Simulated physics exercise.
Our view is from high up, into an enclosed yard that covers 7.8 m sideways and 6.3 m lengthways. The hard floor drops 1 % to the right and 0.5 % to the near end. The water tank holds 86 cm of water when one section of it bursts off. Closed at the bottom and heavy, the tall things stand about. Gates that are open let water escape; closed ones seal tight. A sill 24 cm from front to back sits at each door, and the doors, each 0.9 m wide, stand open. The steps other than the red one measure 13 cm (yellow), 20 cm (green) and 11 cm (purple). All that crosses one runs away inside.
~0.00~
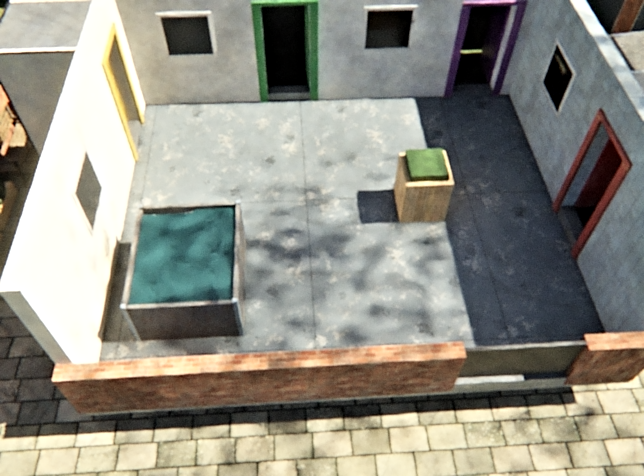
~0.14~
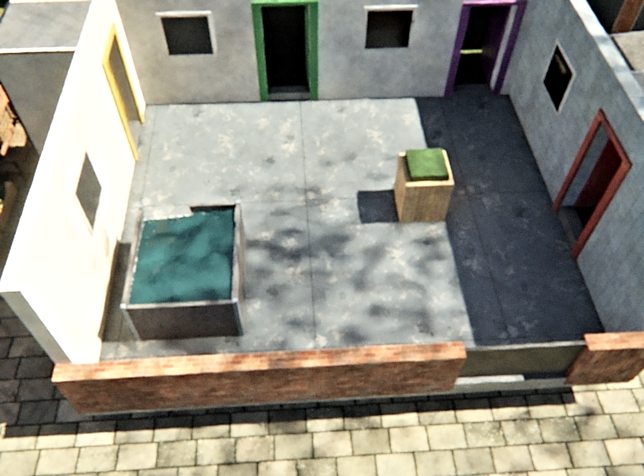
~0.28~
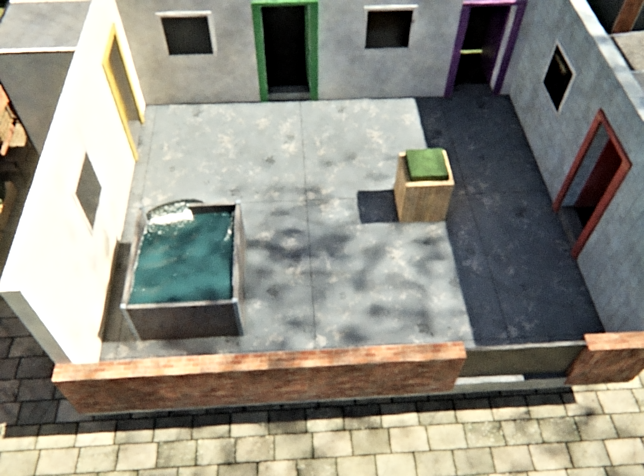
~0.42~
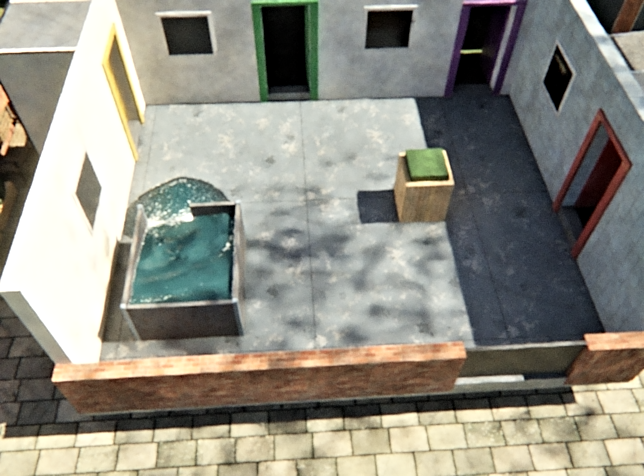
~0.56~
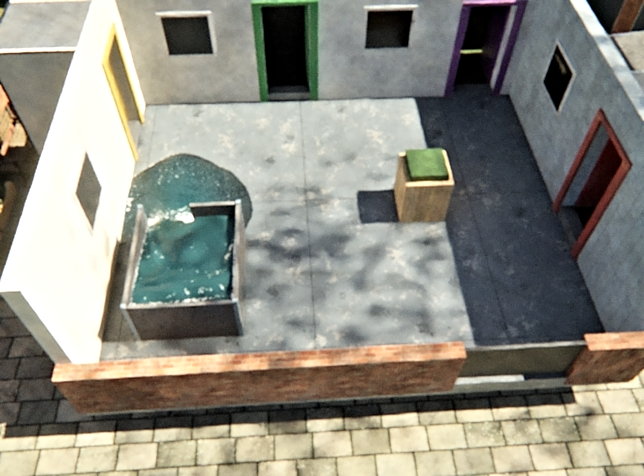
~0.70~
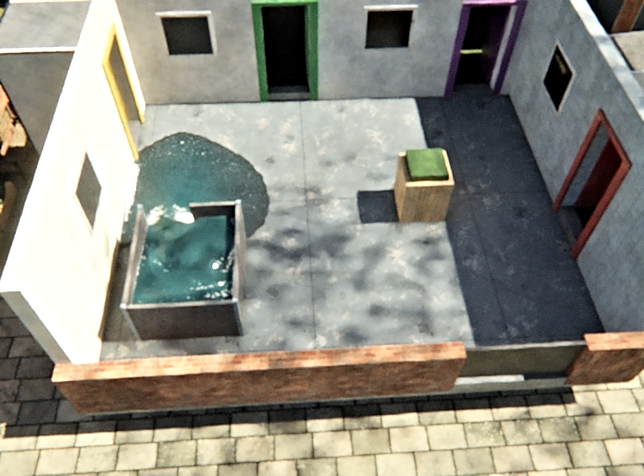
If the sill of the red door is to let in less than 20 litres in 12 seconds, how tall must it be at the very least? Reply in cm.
At the very least, close to 5.5 cm.
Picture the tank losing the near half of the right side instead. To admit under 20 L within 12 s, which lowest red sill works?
If so: Around 17 cm.
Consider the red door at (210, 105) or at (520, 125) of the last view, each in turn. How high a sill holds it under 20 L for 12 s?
First place around 24 cm, second around 14.5 cm.
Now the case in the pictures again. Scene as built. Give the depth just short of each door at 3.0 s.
In cm - red: 0, yellow: 20, green: 16, purple: 0.
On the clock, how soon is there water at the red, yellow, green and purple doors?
Red 5.0 seconds, yellow 0.8 seconds, green 1.5 seconds, purple 3.4 seconds.
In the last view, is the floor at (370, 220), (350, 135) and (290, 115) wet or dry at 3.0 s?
1: Unwetted; 2: Awash; 3: Awash.
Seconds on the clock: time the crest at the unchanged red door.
Crest at t of about 5.5 s.
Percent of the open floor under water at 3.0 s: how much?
Close to 30 per cent of it is wet.
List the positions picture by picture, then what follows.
The first picture shows the water tank at (186, 255) is whole and still, 86 cm deep; the red door at (585, 194) is dry.
In the second picture, the front is at a hidden place, 0.4 m from the gap on the far side; 0.3 m2 of floor is wet, 86 cm left at the back.
In the third picture, the front is at (174, 204), 0.9 m from the gap on the far side; 0.9 m2 of floor is wet, 86 cm left at the back.
In the fourth picture, the gap is on the far side, the front 1.5 m out at (180, 180); the back of the water tank holds 82 cm.
In the fifth picture, water pours out on the far side and has run 2.1 m, to (173, 158); about 6 cm deep outside, 74 cm at the back.
In the sixth picture, water pours out on the far side and has run 2.7 m, to (176, 136); about 5 cm deep outside, 73 cm at the back; 5.4 m in a straight line remain to the red door at (585, 194).
After 1.4 s water covers 20 % of the floor, deepest (44 cm) near (145, 110); it has not reached the red door.
After 3.0 s water covers 30 % of the floor, deepest (29 cm) near (171, 109); it has not reached the red door.
After 12.0 s water covers 90 % of the floor, deepest (14 cm) near (614, 360); 7 cm at the red door, 0 litres in over its 19 cm sill.
At the red door as built, the water arrived by 5.0 s and peaked near 11 cm at 5.4 s.
Run again over the same 12 s with other heights there, 25 litres in over 5 cm, 10 litres over 6.5 cm. The limit of 20 litres is kept from about 5.5 cm up.
